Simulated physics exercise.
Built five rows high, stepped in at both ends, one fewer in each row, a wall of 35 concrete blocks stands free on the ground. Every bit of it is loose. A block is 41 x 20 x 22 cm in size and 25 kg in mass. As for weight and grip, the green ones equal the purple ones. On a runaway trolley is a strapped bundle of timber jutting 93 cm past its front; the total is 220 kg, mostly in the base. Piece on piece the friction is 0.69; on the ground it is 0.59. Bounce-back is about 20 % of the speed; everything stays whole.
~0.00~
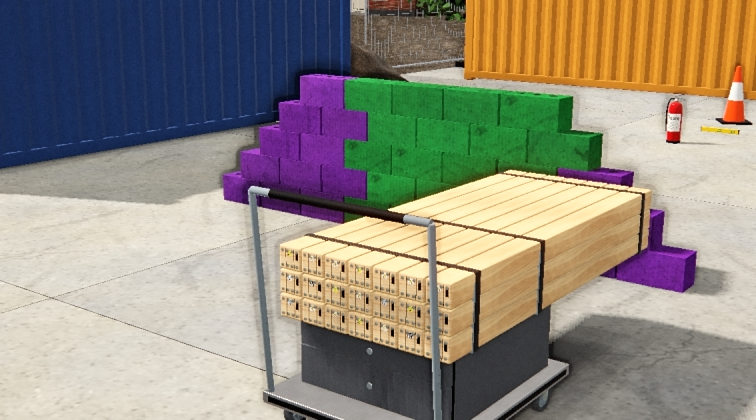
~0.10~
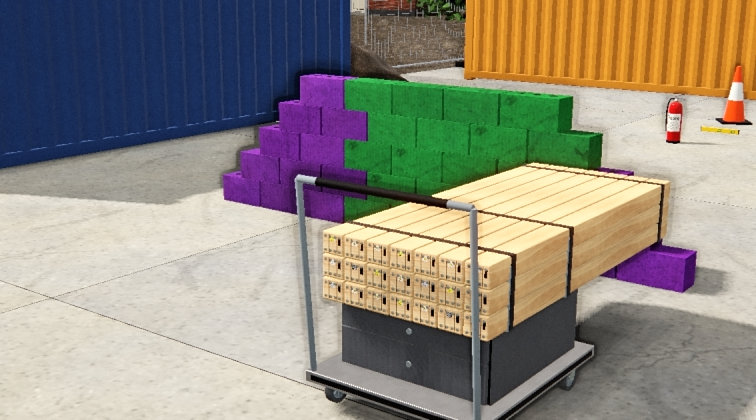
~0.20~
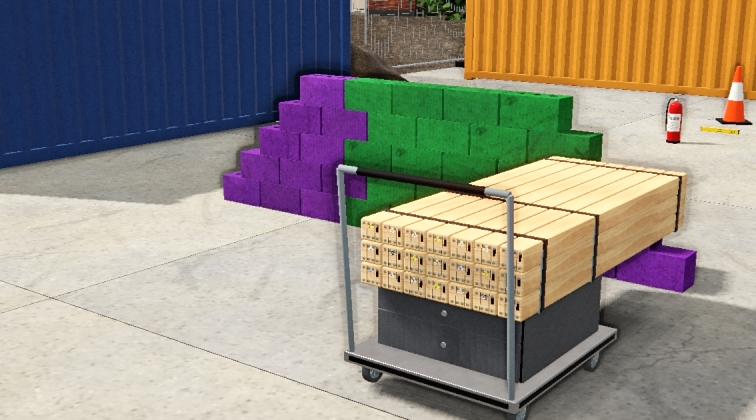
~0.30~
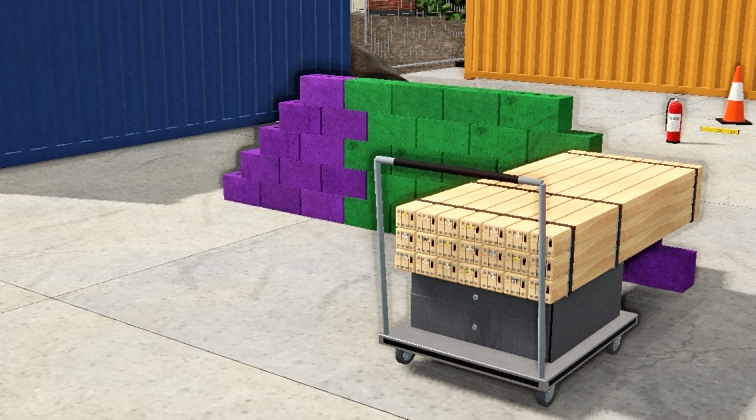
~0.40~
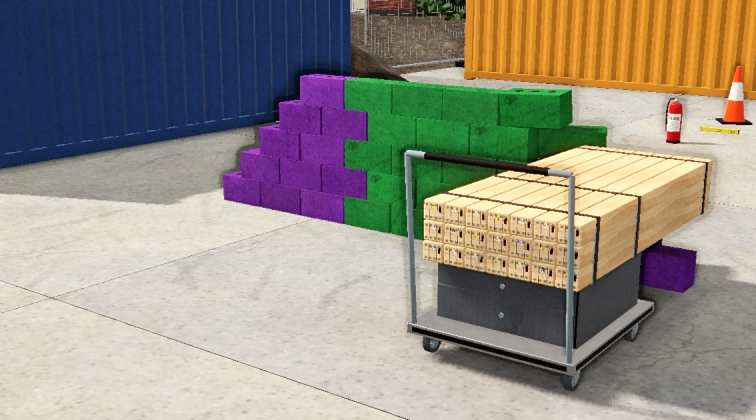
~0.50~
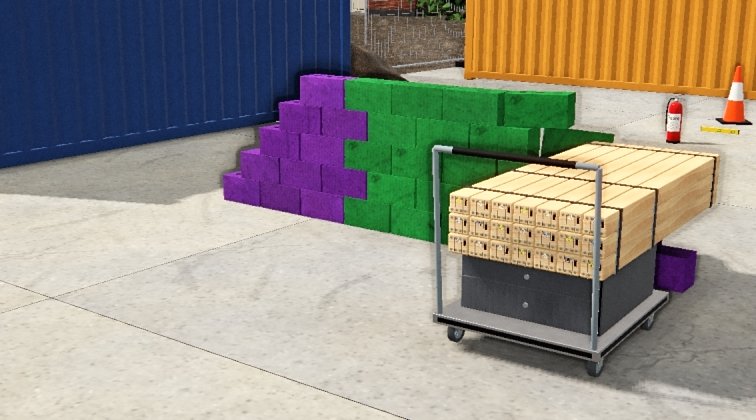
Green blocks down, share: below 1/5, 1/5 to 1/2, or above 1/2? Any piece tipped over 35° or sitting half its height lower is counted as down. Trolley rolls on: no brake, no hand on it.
Below 1/5.
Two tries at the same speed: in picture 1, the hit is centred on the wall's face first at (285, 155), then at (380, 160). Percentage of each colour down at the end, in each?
You'd get purple at 50 followed by 30, and green at 20 followed by 60 percent.
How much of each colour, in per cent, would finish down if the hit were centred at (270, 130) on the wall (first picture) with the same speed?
Then purple ends 30 per cent down and green 0 per cent.
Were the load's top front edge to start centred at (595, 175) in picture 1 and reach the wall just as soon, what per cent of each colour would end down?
Purple 10%, green 10%.
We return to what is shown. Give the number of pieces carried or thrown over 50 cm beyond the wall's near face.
Estimate: Close to 4 pieces.
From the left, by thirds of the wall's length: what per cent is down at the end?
In per cent: Left 0, middle 0, right 30.
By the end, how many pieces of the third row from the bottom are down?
1, all told.
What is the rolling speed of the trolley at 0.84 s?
Close to 1.2 m/s at that moment.
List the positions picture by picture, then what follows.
In the first picture (we follow the side turned to the camera), load (647, 210) 82 cm short of the wall; top green block (470, 107); top purple block (321, 92); no piece has moved.
Load (666, 200) 56 cm short of the wall; top green block (470, 107), in the second picture.
Load (683, 191) 30 cm short of the wall; top green block (470, 107), in the third picture.
Load (699, 183) 41 mm short of the wall; top green block (470, 107), in the fourth picture.
Load (709, 177) 17 cm into the wall's line; top green block (469, 107); steepest lean 6°, the block at (529, 111); 4 stirred so far, in the fifth picture.
Load (717, 171) 36 cm into the wall's line; top green block (469, 107); top purple block (321, 92); 4 stirred so far, in the sixth picture.
Around 0.62 s, load 59 cm past the wall's line, still rolling; 1 of the 20 green blocks down (2 of 35 in all colours); top green block unmoved.
Around 0.84 s, load 98 cm past the wall's line, still rolling; 2 of the 20 green blocks down (3 of 35 in all colours); top green block unmoved.
Around 1.02 s, load 1.14 m past the wall's line, still rolling; 2 of the 20 green blocks down (3 of 35 in all colours); top green block unmoved.
Around 1.32 s, load 1.17 m past the wall's line, still rolling; 2 of the 20 green blocks down (3 of 35 in all colours); top green block unmoved.
Finally (1.9 s), load 96 cm past the wall's line, still rolling; 2 of the 20 green blocks down (3 of 35 in all colours); top green block unmoved; top purple block unmoved. That is 10 per cent. Seen by the last camera, middles, top green block near (477, 106), top purple block near (330, 91).
